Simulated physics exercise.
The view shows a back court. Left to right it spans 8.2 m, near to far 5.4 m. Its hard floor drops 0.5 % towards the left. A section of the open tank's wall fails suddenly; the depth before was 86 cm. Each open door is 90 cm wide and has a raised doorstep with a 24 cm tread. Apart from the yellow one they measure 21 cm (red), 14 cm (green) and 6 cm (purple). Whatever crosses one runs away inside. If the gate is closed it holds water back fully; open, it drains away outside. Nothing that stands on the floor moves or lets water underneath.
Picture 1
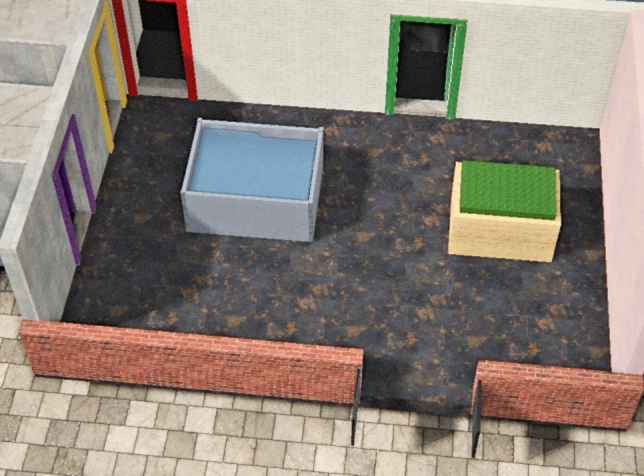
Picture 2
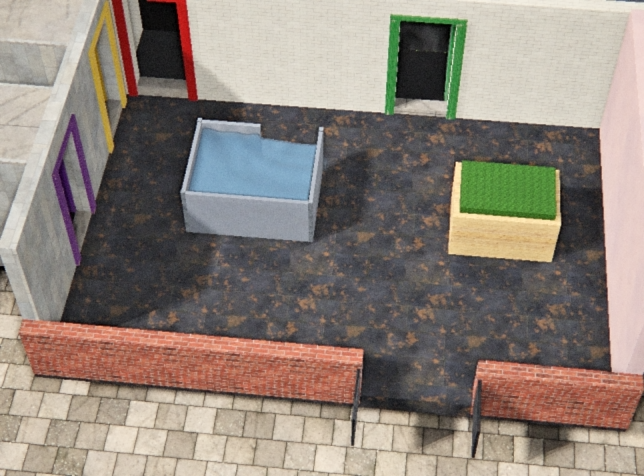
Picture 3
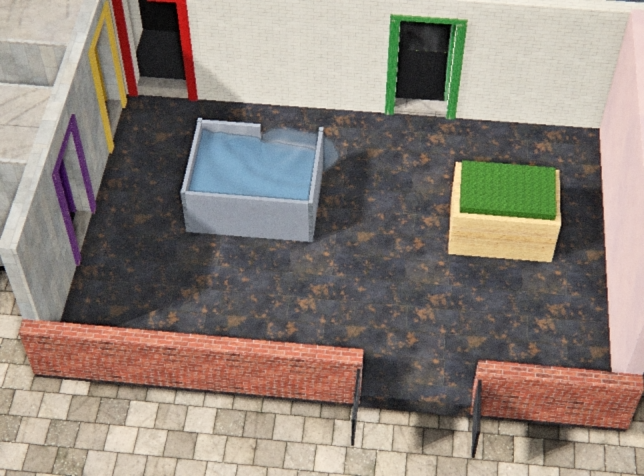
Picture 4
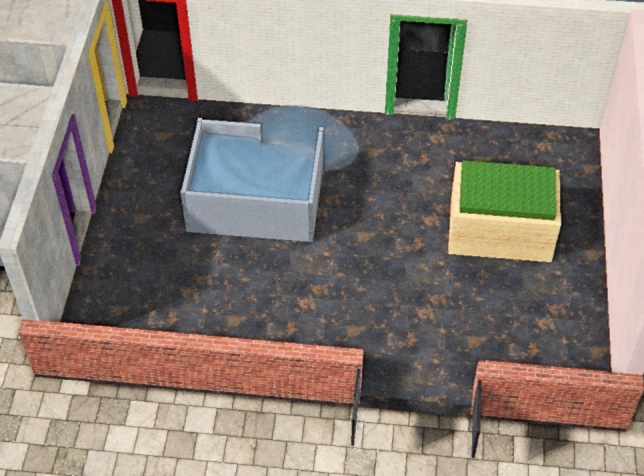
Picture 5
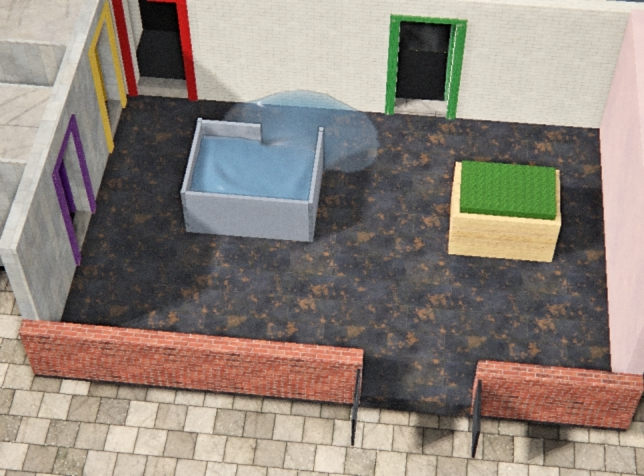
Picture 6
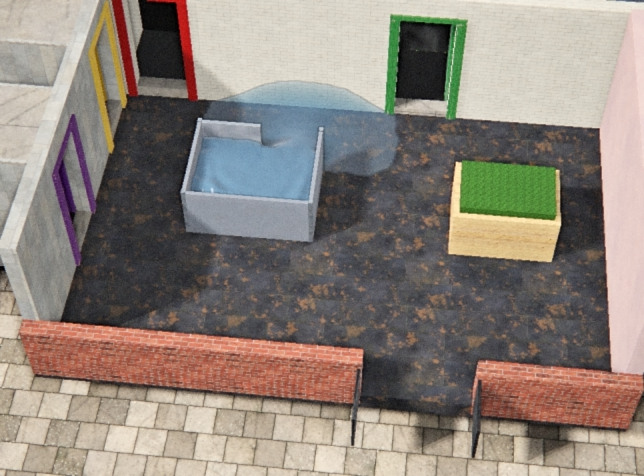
In this clip, part of the far wall of a grey, open-topped tank gives way in a walled court, and water pours out through the gap, spreading across the dark floor behind the tank and towards the right.
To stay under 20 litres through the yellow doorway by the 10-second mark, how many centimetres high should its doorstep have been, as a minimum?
At least 21 cm or so.
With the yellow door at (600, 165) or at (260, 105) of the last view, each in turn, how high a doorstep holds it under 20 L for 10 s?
Roughly 19 and 34 cm.
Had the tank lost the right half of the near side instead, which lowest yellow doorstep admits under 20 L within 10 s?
About 7.5 cm.
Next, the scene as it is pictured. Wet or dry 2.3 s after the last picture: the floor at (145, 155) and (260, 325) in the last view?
In that order: Under water, dry.
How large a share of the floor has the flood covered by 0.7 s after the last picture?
Near 15 per cent is wet.
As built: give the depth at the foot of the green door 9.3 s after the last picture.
Some 7.0 cm.
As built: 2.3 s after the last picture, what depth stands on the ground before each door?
In cm: Red 11, green 11, yellow 23, purple 6.
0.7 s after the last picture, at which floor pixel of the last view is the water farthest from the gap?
Near (510, 129).
Then, 0.7 s after the last picture water covers 15 % of the floor, deepest (51 cm) near (310, 114); it has not reached the yellow door.
Then, 2.3 s after the last picture water covers 40 % of the floor, deepest (28 cm) near (587, 199); 23 cm at the yellow door, 27 litres in over its 19 cm doorstep.
Then, 9.3 s after the last picture water covers 95 % of the floor, deepest (10 cm) near (360, 233); 7 cm at the yellow door, 34 litres in over its 19 cm doorstep.
At the yellow door as built, the water peaked near 28 cm, 1.7 s after the last picture.
Run again over the same 10 s with other heights there, 48 litres in over 17.5 cm, 8 litres over 24 cm. The limit of 20 litres is kept from about 21 cm up.
